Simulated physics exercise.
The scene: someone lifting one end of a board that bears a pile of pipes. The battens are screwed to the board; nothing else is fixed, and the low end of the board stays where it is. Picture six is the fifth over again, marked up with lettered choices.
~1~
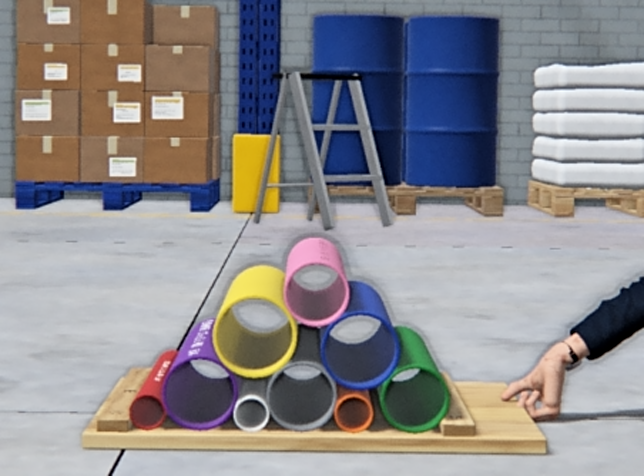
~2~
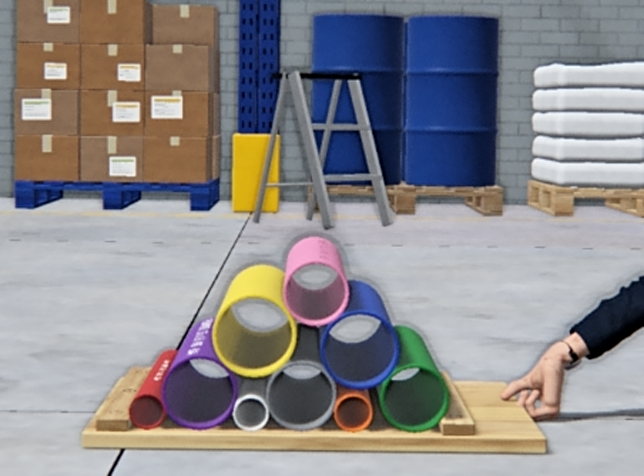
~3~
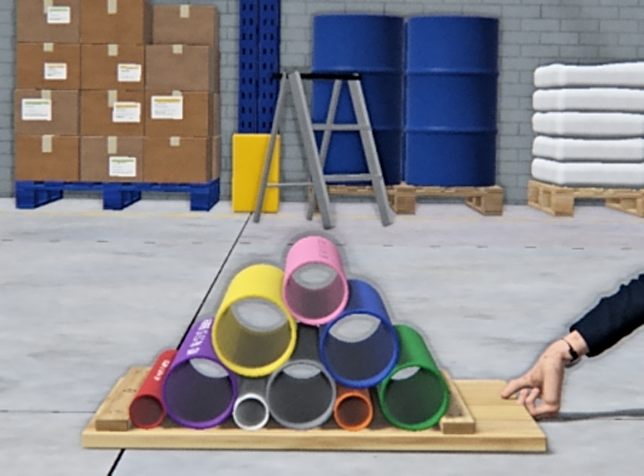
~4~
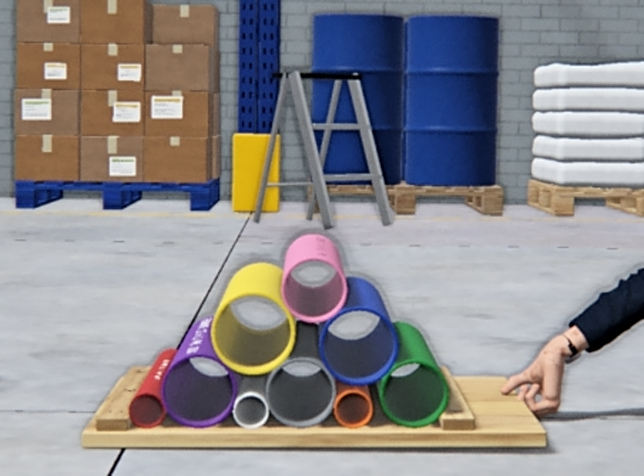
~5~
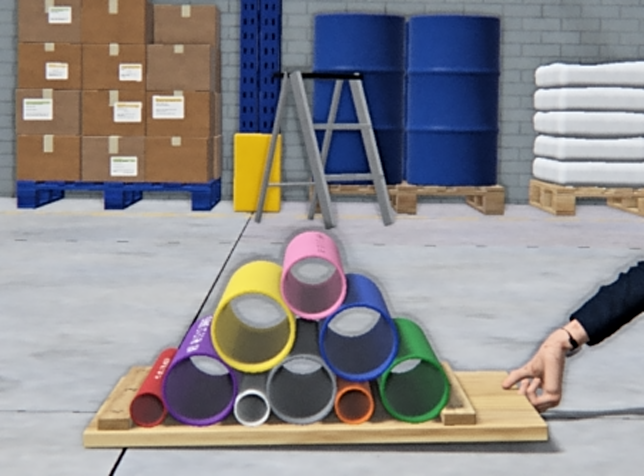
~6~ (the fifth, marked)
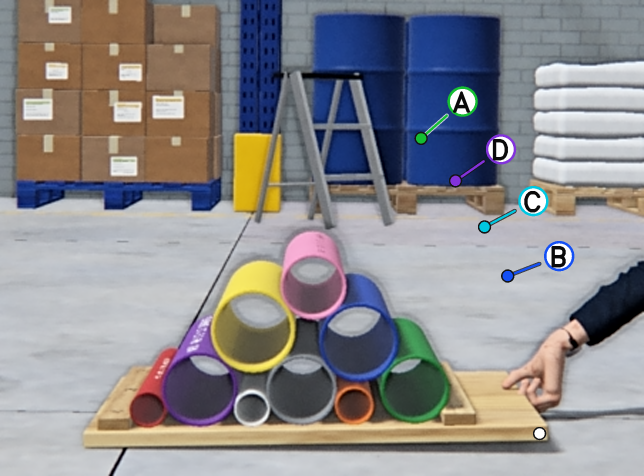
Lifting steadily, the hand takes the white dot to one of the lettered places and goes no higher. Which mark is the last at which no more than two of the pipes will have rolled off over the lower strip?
Up to D.
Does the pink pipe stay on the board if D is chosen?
Yes.
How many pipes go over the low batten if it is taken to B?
It comes to none.
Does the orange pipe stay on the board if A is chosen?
Yes, with A.
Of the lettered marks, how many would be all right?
Three of the four.
On the marked copy, A at (421, 138); B at (508, 276); C at (485, 227); D at (455, 181); the white dot at (540, 434).
With D. Early on, board at 20°.
Further on, board at 36°.
At the end, board at 36°, none over the low batten.
As for the rest, A six over the low batten; B none over the low batten; C none over the low batten.
